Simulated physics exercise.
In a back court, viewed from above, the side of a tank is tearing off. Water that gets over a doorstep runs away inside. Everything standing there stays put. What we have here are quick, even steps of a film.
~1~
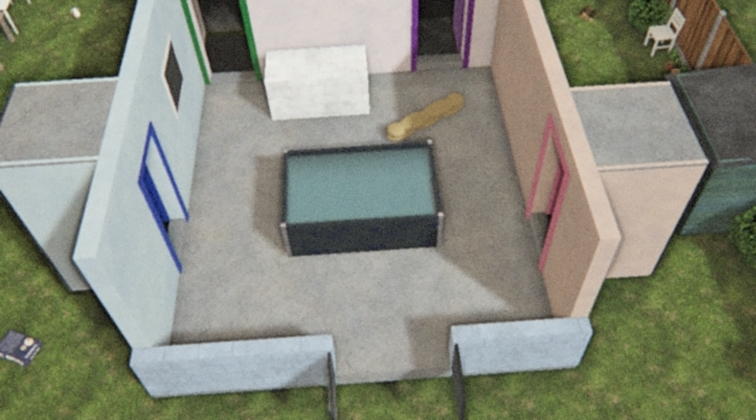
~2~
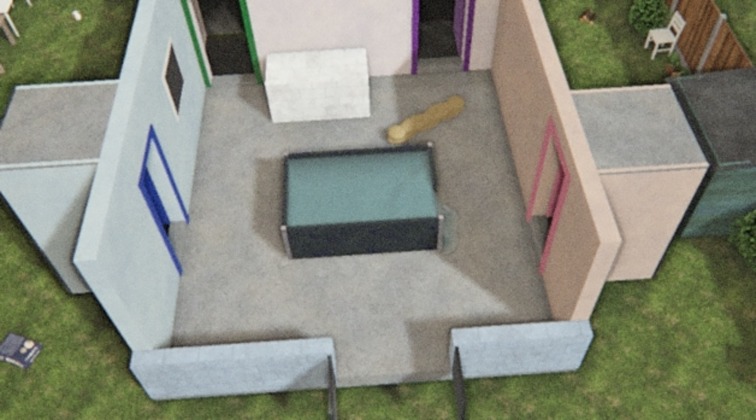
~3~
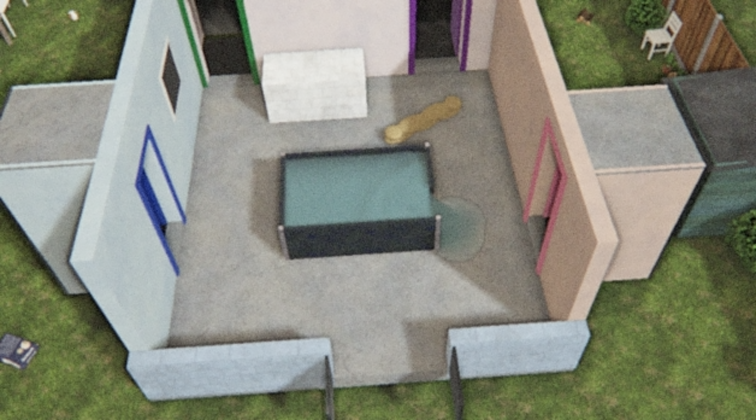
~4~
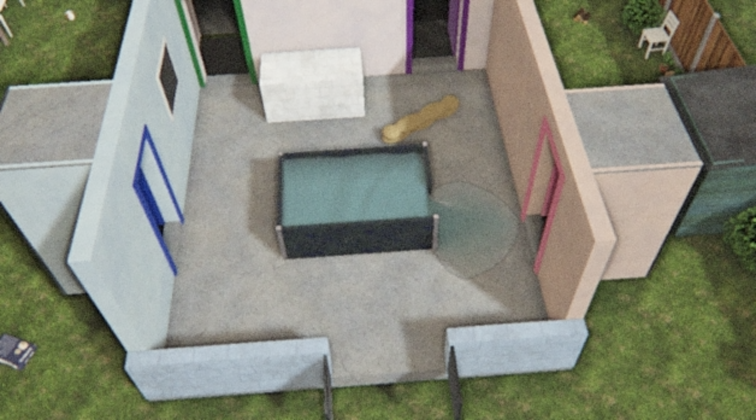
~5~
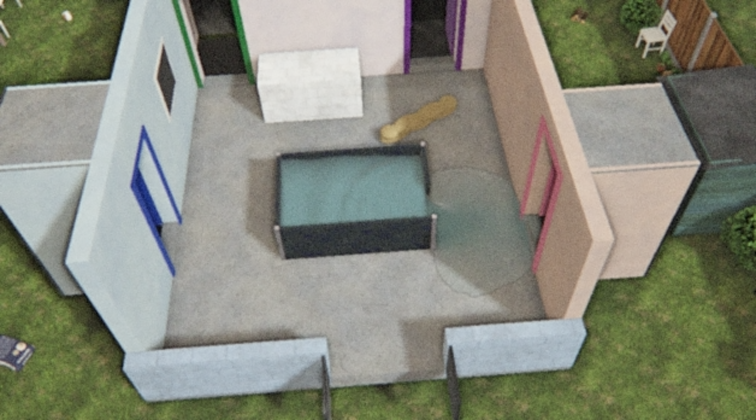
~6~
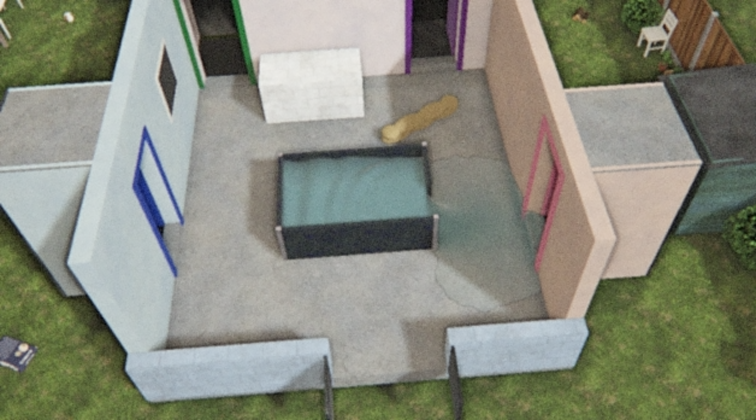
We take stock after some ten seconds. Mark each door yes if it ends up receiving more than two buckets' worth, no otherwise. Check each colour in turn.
Purple door - no, blue door - no, pink door - yes, green door - no.
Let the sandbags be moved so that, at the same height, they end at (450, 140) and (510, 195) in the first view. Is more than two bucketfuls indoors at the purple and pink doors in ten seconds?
Check: Purple door remains short; pink door exceeds the limit.
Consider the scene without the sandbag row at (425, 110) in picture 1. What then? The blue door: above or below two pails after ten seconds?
As it plays out, the blue door stays inside the limit.
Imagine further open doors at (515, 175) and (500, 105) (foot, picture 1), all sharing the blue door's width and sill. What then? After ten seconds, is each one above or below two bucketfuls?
Door one beats the threshold, door two misses the threshold.
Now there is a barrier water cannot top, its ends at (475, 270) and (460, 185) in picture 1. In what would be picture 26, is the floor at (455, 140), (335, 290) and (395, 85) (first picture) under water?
Point by point: First submerged, second not reached, third submerged.
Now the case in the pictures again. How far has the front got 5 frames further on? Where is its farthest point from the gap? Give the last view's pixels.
Estimated pixel: (493, 102).
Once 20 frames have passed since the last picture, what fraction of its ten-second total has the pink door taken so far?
My figure is 95 in a hundred.
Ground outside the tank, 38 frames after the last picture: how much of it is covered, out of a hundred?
Near 80 in a hundred.
A moment on, water covers 15 % of the floor; the purple door not reached, the blue door not reached, the pink door over two buckets in, the green door not reached.
Next, water covers 30 % of the floor; the purple door wet at the sill, nothing in, the blue door not reached, the pink door far over two buckets in, the green door not reached.
Then, water covers 55 % of the floor; the purple door under two buckets in, the blue door not reached, the pink door far over two buckets in, the green door not reached.
Later, water covers 80 % of the floor; the purple door under two buckets in, the blue door wet at the sill, nothing in, the pink door far over two buckets in, the green door wet at the sill, nothing in.
In the end, water covers 95 % of the floor; the purple door under two buckets in, the blue door wet at the sill, nothing in, the pink door far over two buckets in, the green door under two buckets in.
